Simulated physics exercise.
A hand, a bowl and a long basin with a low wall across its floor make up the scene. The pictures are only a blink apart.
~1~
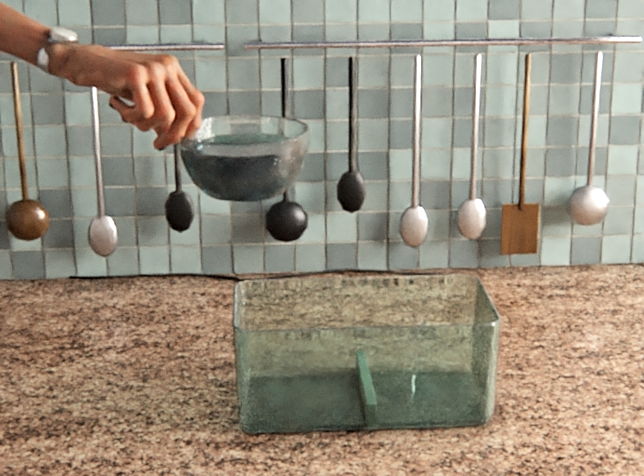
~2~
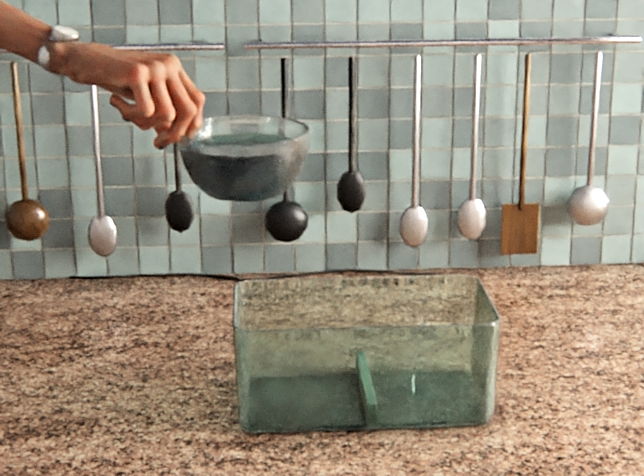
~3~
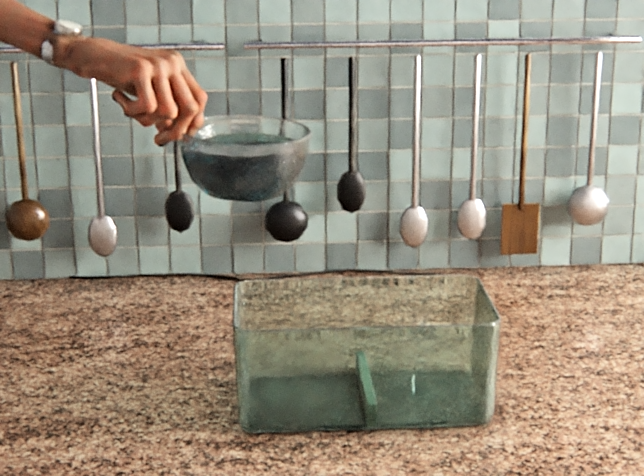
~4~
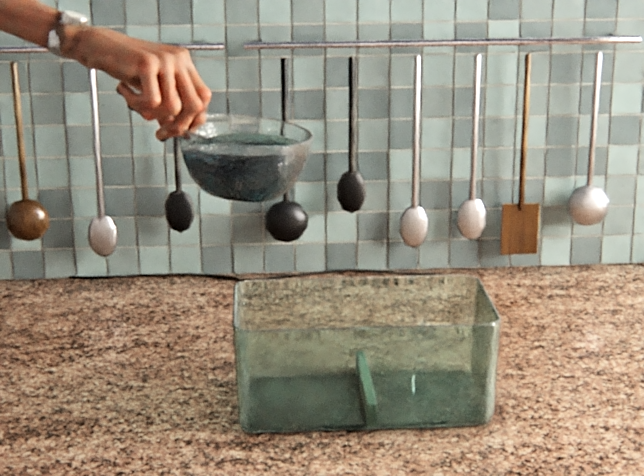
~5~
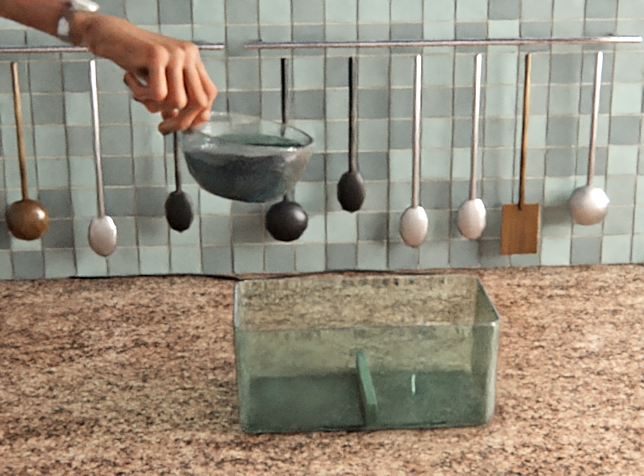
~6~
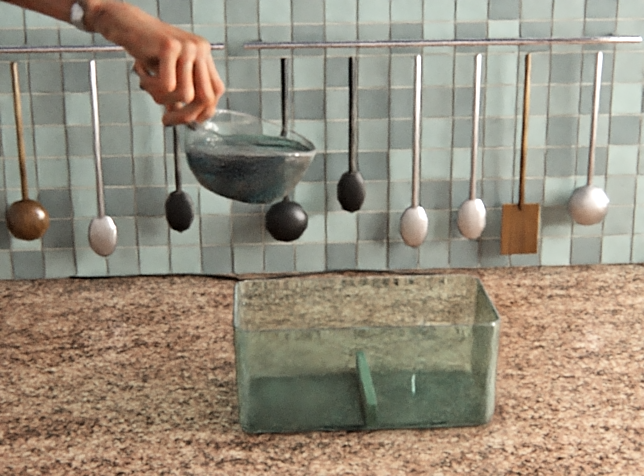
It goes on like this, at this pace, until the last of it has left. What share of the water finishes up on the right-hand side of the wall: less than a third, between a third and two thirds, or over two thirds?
Middle band.
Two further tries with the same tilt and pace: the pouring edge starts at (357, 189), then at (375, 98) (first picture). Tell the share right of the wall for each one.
It comes to 75 % the first time and 80 % the second.
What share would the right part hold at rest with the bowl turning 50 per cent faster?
Near 40 in a hundred.
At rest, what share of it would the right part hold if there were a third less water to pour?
Around 30 percent, more or less.
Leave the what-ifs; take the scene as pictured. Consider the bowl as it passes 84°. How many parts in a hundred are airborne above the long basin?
50 in a hundred.
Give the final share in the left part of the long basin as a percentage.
I'd put it at around 50 %.
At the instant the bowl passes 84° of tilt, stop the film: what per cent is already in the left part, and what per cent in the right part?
Split is about 5 % to the left and 15 % to the right.
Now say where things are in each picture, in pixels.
Tilt 0°; pouring edge (309, 130); surface from (183, 147) to (305, 145); the long basin's rim runs from (235, 306) to (489, 300); the wall's top is at (366, 377), in the first picture.
Tilt 1°; pouring edge (309, 131); surface from (183, 147) to (305, 145), in the second picture.
Tilt 3°; pouring edge (310, 133); surface from (183, 146) to (306, 146), in the third picture.
Tilt 6°; pouring edge (312, 137); surface from (185, 145) to (307, 147), in the fourth picture.
Tilt 11°; pouring edge (313, 143); surface from (186, 145) to (309, 148), in the fifth picture.
Tilt 17°; pouring edge (315, 150); surface from (189, 146) to (311, 149), in the sixth picture.
A moment on, the bowl is tipped on its side and 29 per cent is still to pour, 5 is left of the wall and 15 right of it.
Next, the bowl is tipped right over and 0 per cent is still to pour, 46 is left of the wall and 49 right of it.
Then the bowl is tipped right over and 0 per cent is still to pour, 48 is left of the wall and 50 right of it.
Later the bowl is tipped right over and 0 per cent is still to pour, 48 is left of the wall and 51 right of it.
At rest 48 per cent lies left of the wall, 51 right of it and 1 outside.
